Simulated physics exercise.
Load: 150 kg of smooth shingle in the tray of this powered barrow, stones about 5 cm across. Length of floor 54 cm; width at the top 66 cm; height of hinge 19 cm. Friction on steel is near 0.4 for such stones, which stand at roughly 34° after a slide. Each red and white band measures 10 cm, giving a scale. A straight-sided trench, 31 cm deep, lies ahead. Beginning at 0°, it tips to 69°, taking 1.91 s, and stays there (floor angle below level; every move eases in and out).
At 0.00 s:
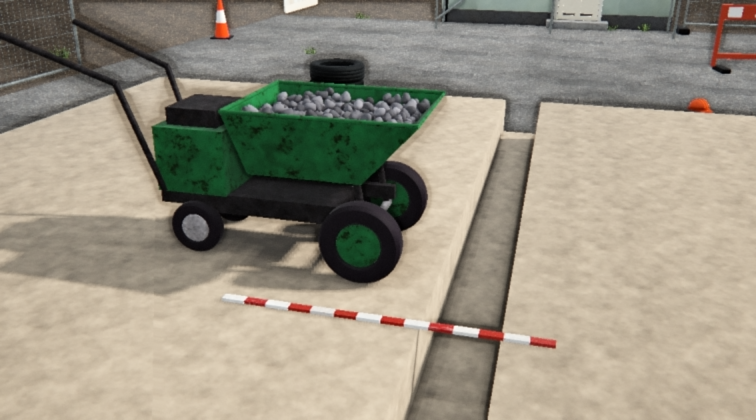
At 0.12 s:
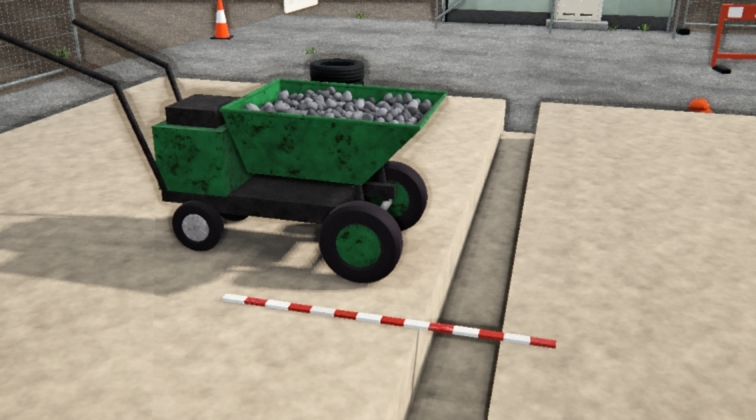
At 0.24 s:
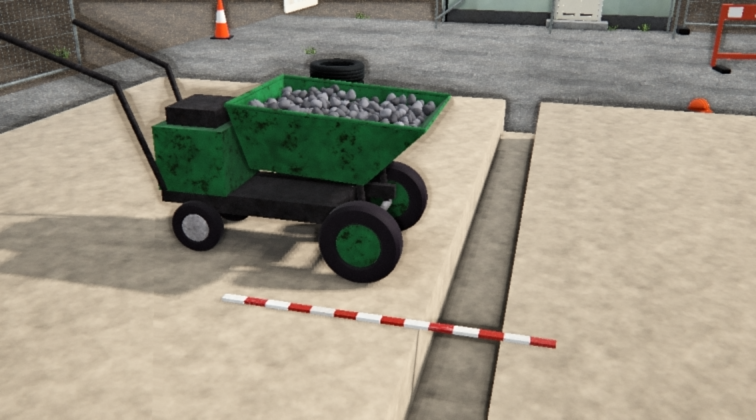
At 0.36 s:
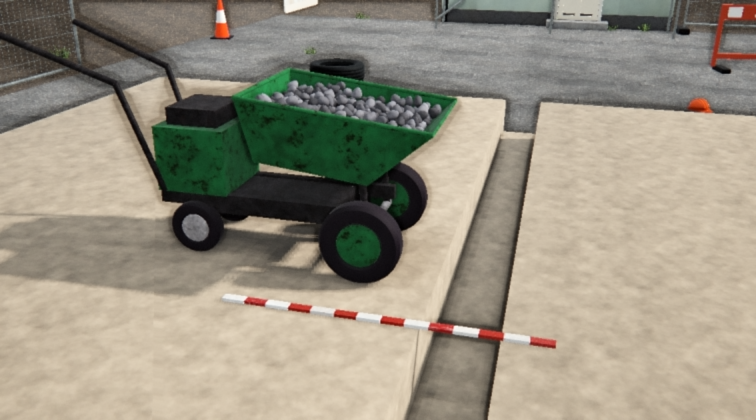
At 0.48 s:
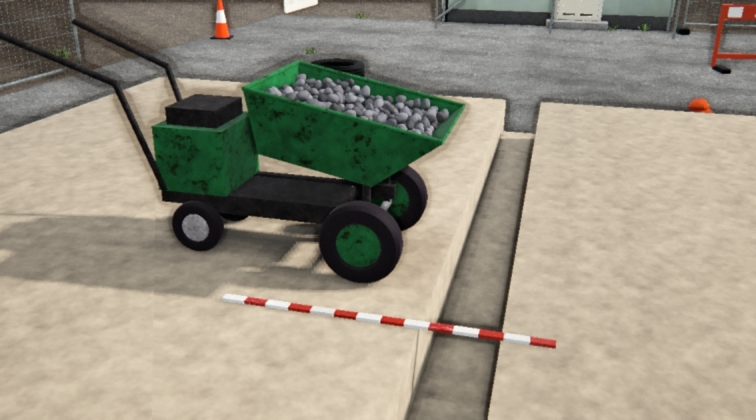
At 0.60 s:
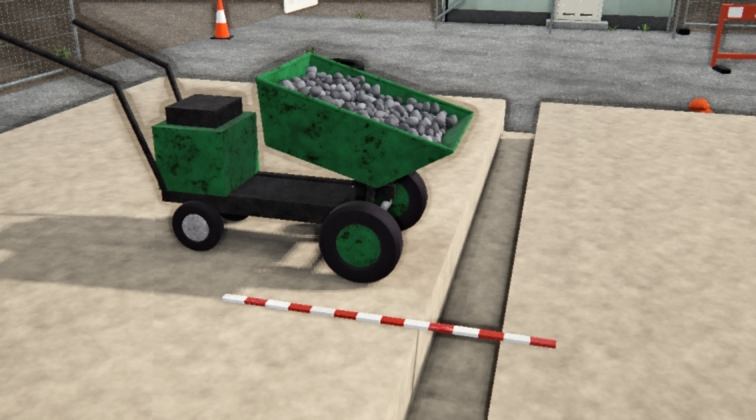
A green, rust-marked tray heaped with grey stones tilts on a small four-wheeled cart, its back end rising and its right-hand lip dipping, gently at first and then more steeply, while wheels and camera stay still. The cart, with black handles at left, stands on pale slabs beside a straight trench, a red-and-white banded pole lying in front. Seen from slightly above, the fenced yard behind has grey gravel, a tyre and an orange cone.
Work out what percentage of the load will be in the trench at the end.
It comes to roughly 27 percent of the load.
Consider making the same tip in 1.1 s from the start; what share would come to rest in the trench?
It'd be some 25 per cent.
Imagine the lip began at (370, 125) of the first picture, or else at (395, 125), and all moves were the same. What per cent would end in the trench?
Roughly 80 percent for the first, and 50 percent for the second.
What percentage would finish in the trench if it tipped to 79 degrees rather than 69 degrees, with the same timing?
In that case some 15 per cent.
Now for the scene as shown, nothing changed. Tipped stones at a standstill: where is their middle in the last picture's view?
The stones end up centred near (556, 271).
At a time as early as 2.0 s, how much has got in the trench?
About 5 per cent by then.
After 1.4 s the floor is at 58°; 96 % in the tray, 1 % in the trench, 3 % past the trench; the foremost stones are at (532, 249).
After 2.0 s the floor is at 69°; 33 % in the tray, 5 % in the trench, 61 % past the trench; the foremost stones are at (688, 280).
After 2.4 s the floor is at 69°; 11 % in the tray, 12 % in the trench, 77 % past the trench; the foremost stones are past the picture's edge.
After 4.3 s the floor is at 69°; 0 % in the tray, 27 % in the trench, 73 % past the trench; the foremost stones are past the picture's edge.
